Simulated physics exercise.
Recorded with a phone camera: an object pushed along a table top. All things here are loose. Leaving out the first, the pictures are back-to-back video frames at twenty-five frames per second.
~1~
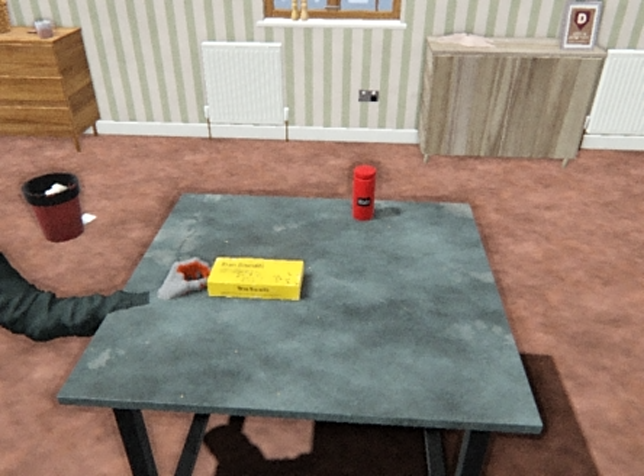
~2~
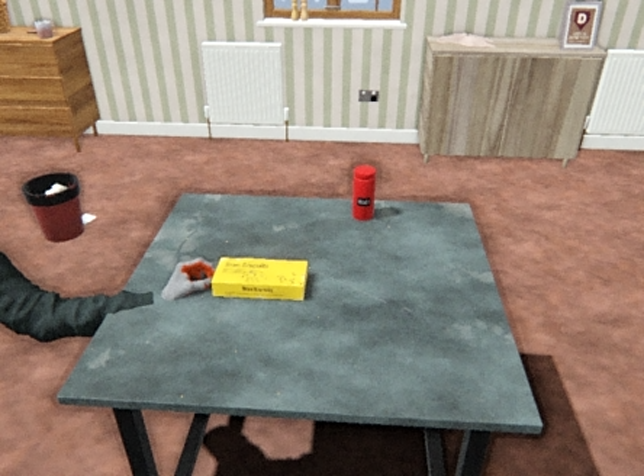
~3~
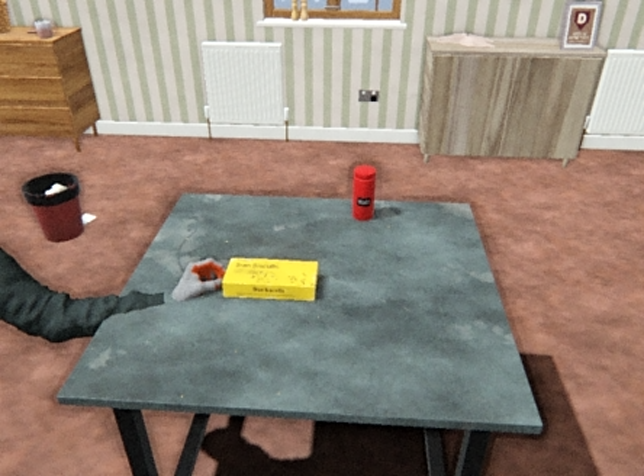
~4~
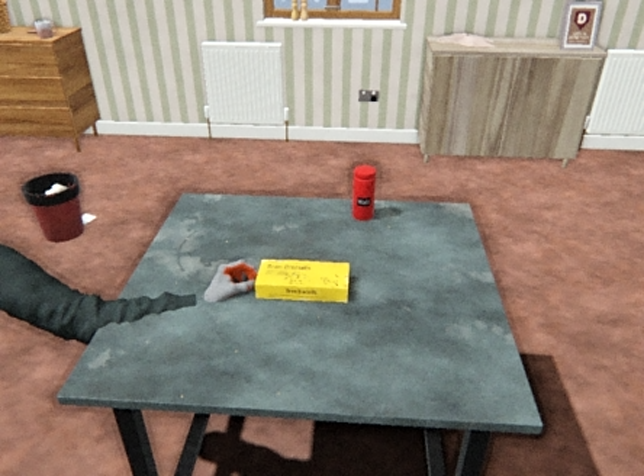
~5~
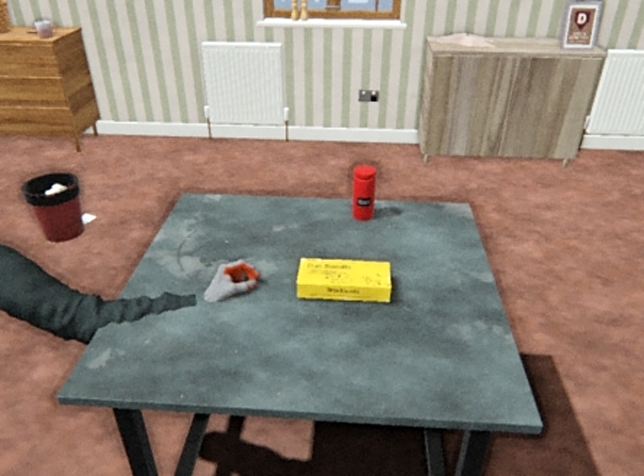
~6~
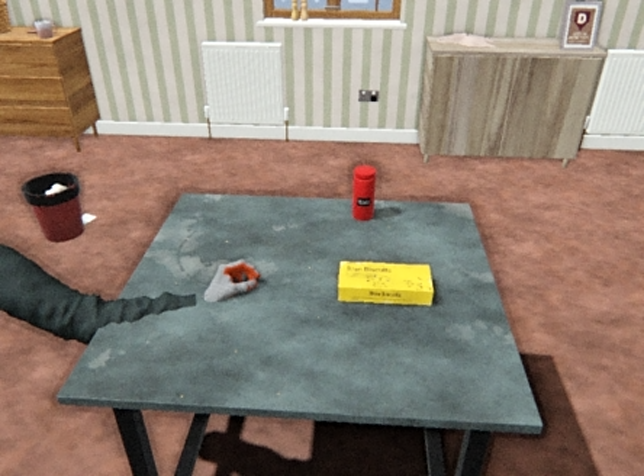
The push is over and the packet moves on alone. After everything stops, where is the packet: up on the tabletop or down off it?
Most likely it is no longer on the table.
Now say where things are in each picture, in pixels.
In the first picture, under the hand; yellow packet (257, 278).
In the second picture, under the hand; yellow packet (261, 279).
In the third picture, under the hand; yellow packet (272, 279).
In the fourth picture, yellow packet (303, 281).
In the fifth picture, yellow packet (344, 280) displaced a little.
In the sixth picture, yellow packet (384, 283) displaced about its own width.
Then, 0.20 s past the last view, yellow packet now off the table.
Then, 0.50 s past the last view, things are still on the move.
Finally, off the table, yellow packet.
